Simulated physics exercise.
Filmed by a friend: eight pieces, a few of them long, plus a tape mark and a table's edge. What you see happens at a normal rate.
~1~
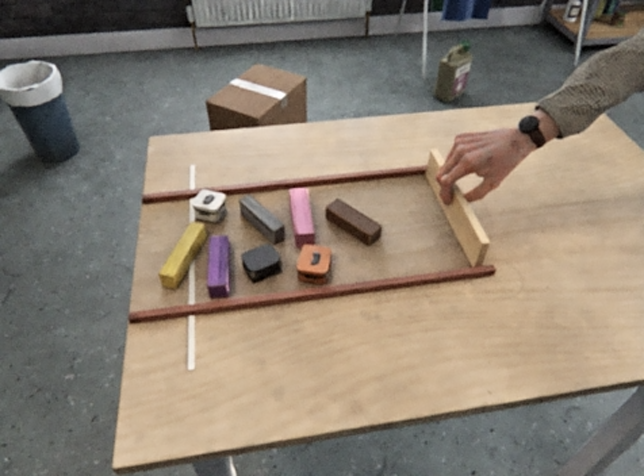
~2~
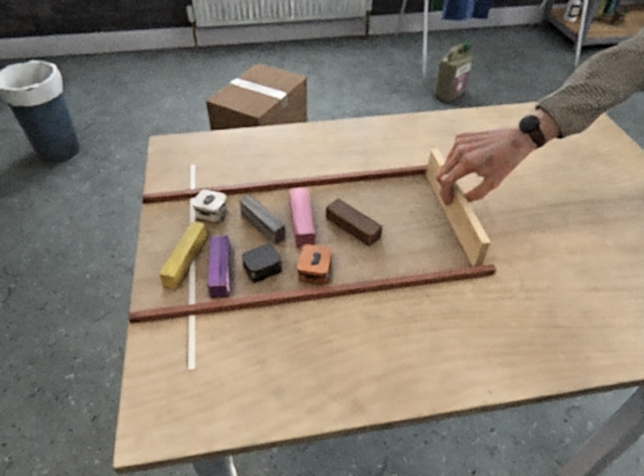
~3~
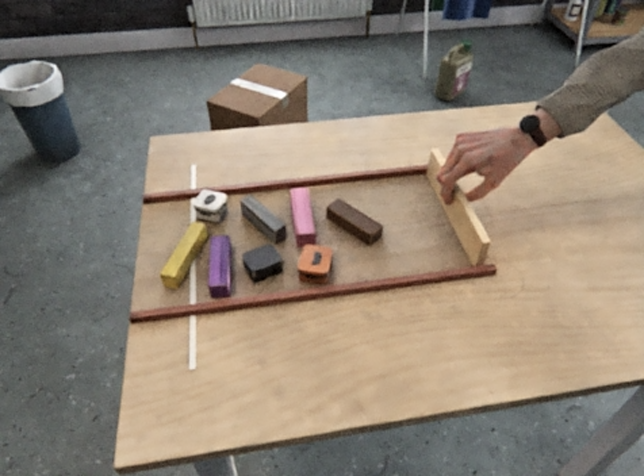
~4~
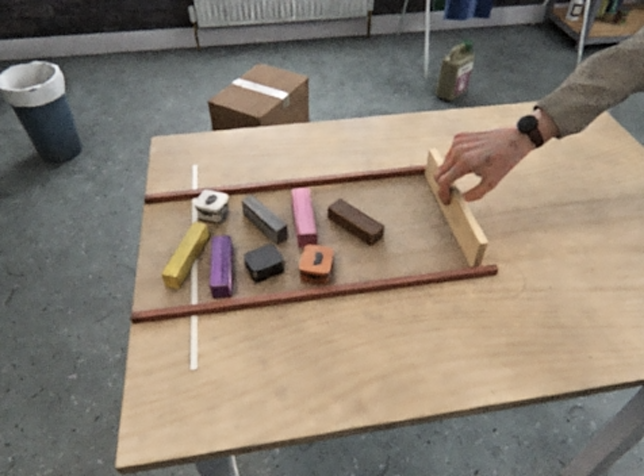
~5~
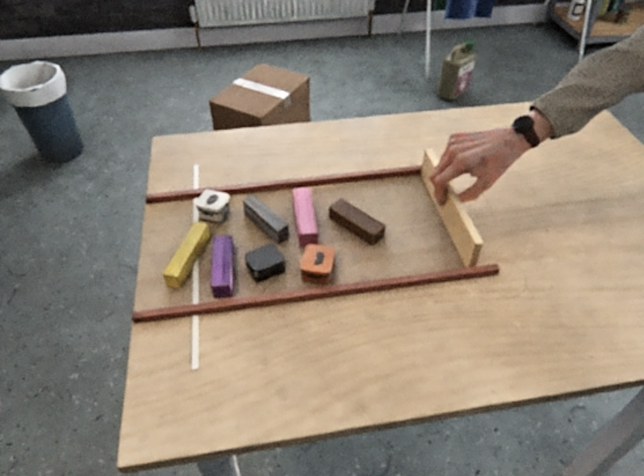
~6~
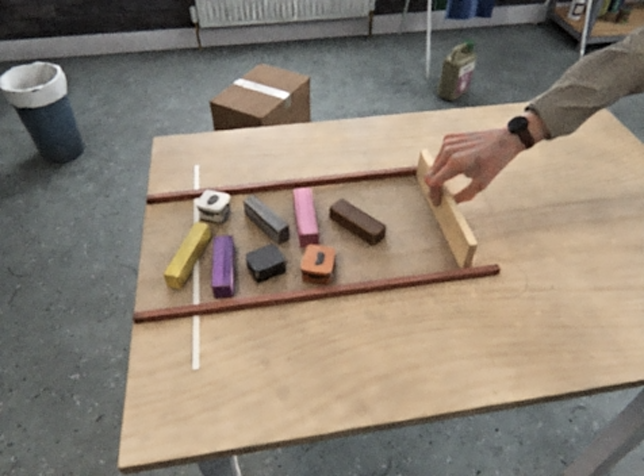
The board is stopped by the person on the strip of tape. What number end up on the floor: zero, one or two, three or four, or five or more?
The push clears three or four off the end, I'd bet.
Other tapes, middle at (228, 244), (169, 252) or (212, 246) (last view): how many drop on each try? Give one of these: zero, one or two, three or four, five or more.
Going tape by tape, I get none at all, then more than four, then one to two.
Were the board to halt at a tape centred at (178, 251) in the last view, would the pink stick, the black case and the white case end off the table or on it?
Pink stick: Stays in place; black case: Goes down; white case: Goes down.
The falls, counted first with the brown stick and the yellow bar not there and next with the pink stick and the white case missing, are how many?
Try one: 1; try two: 2.
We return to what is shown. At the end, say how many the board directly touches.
The count is 2.
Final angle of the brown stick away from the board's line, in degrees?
I'd put it at about 0°.
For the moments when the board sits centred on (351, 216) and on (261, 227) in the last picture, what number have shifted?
So 1, and at the other place 8.
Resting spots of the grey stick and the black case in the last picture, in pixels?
You'll see the grey stick at (149, 233), with the black case at (150, 274).
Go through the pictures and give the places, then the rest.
In the first picture, yellow bar (184, 254); white case (210, 207); purple stick (219, 266); board (454, 205); tape (192, 248).
In the second picture, white case (210, 207); brown stick (353, 221).
In the third picture, purple stick (220, 266); black case (262, 263).
In the fourth picture, yellow bar (187, 254); board (453, 205).
In the fifth picture, white case (214, 207); orange case (318, 265).
In the sixth picture, yellow bar (188, 254); white case (214, 208); purple stick (223, 266); board (443, 206); tape (196, 248).
Early on, none off yet; yellow bar at rest near (188, 254); white case at rest near (214, 208); purple stick at rest near (223, 266).
A while later, none off yet; yellow bar at rest near (188, 254); white case moving near (210, 208); purple stick travelled a little near (213, 267).
Finally, the number that fall off is three or four; lost, purple stick, white case and yellow bar.
